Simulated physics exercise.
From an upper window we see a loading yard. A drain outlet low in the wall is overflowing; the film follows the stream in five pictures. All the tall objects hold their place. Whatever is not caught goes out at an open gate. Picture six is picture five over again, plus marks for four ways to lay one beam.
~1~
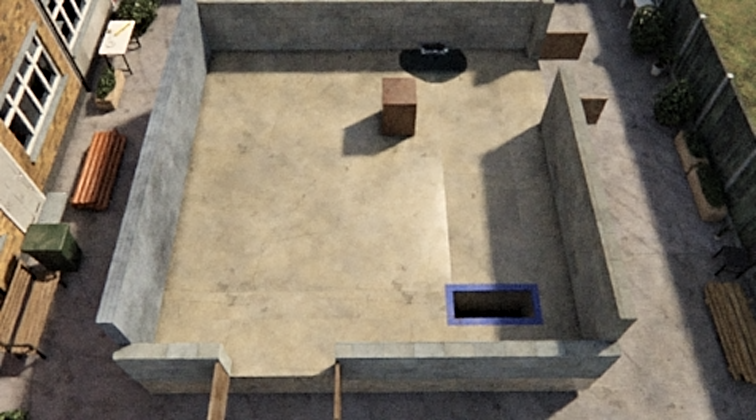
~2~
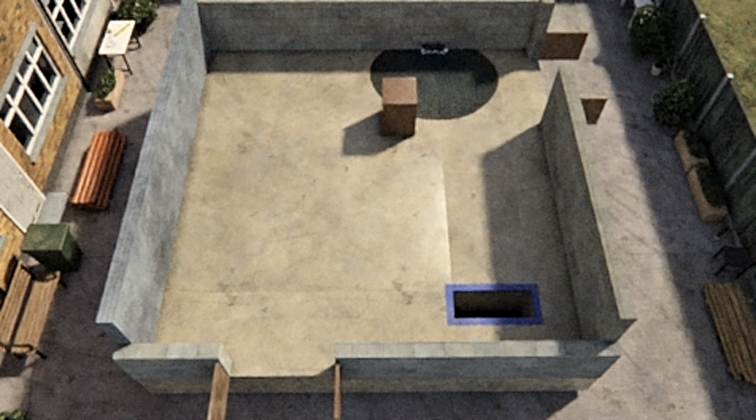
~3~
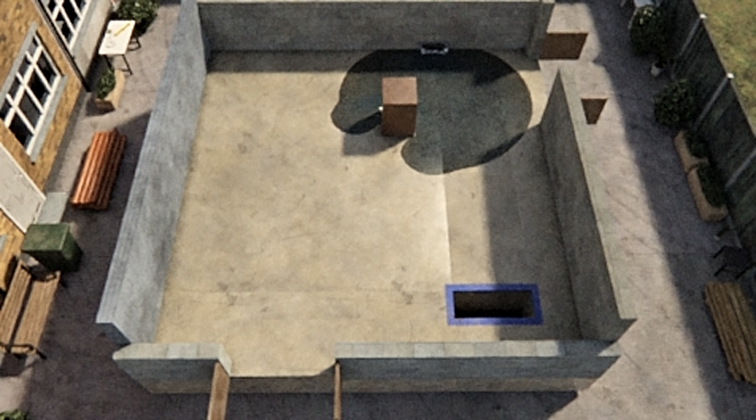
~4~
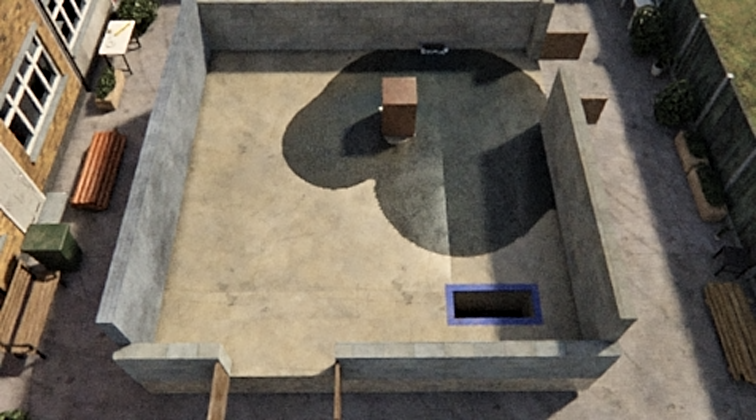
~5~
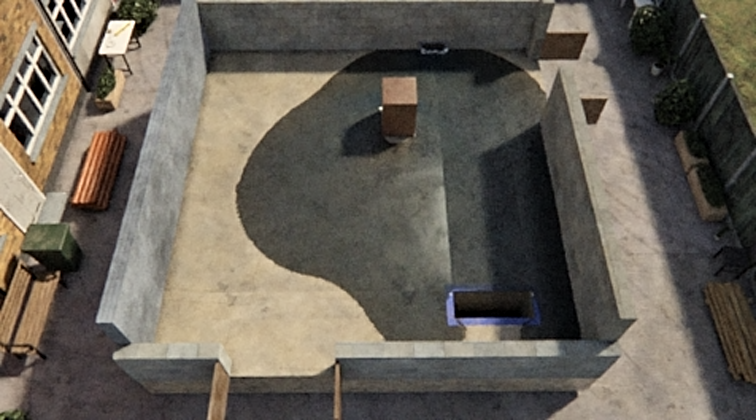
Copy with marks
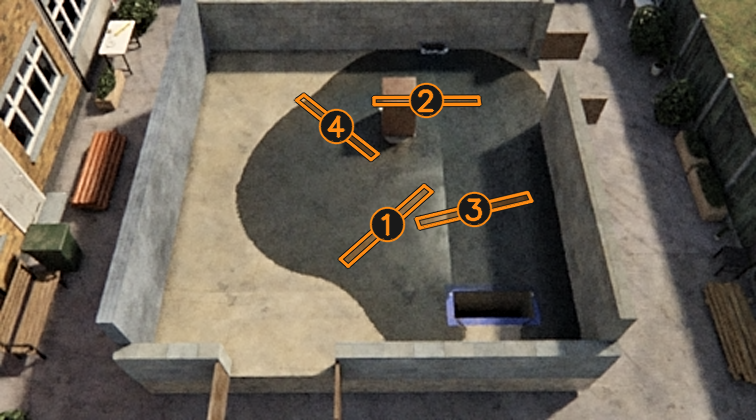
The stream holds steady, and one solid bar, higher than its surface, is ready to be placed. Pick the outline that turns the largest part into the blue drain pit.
4 beats the others.
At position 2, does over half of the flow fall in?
No.
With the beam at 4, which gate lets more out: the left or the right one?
The left gate.
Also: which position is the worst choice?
It is 2.
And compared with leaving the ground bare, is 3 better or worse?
It is worse.
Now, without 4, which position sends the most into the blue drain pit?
1 it is.
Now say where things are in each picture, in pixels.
Outfall at (433, 46); blue drain pit at (493, 304); open gate at (285, 361); open gate at (534, 89); front seen at (407, 71), 2 % of the ground wet; blue drain pit still dry, in the first frame.
Front seen at (450, 116), 9 % of the ground wet; blue drain pit still dry, in the second frame.
Front seen at (427, 168), 19 % of the ground wet; blue drain pit still dry, in the third frame.
Front seen at (496, 247), 37 % of the ground wet; blue drain pit still dry, in the fourth frame.
Front seen at (566, 316), 60 % of the ground wet; blue drain pit taking water, in the fifth frame.
On the marked copy, 1 from (344, 262) to (428, 188); 2 from (374, 101) to (479, 100); 3 from (418, 223) to (529, 196); 4 from (300, 97) to (374, 156).
For position 1, about 49 % of the stream goes into the blue drain pit, about 51 % out by the gates.
For position 2, about 22 % of the stream goes into the blue drain pit, about 78 % out by the gates.
For position 3, about 36 % of the stream goes into the blue drain pit, about 64 % out by the gates.
For position 4, about 70 % of the stream goes into the blue drain pit, about 27 % out by the gates.
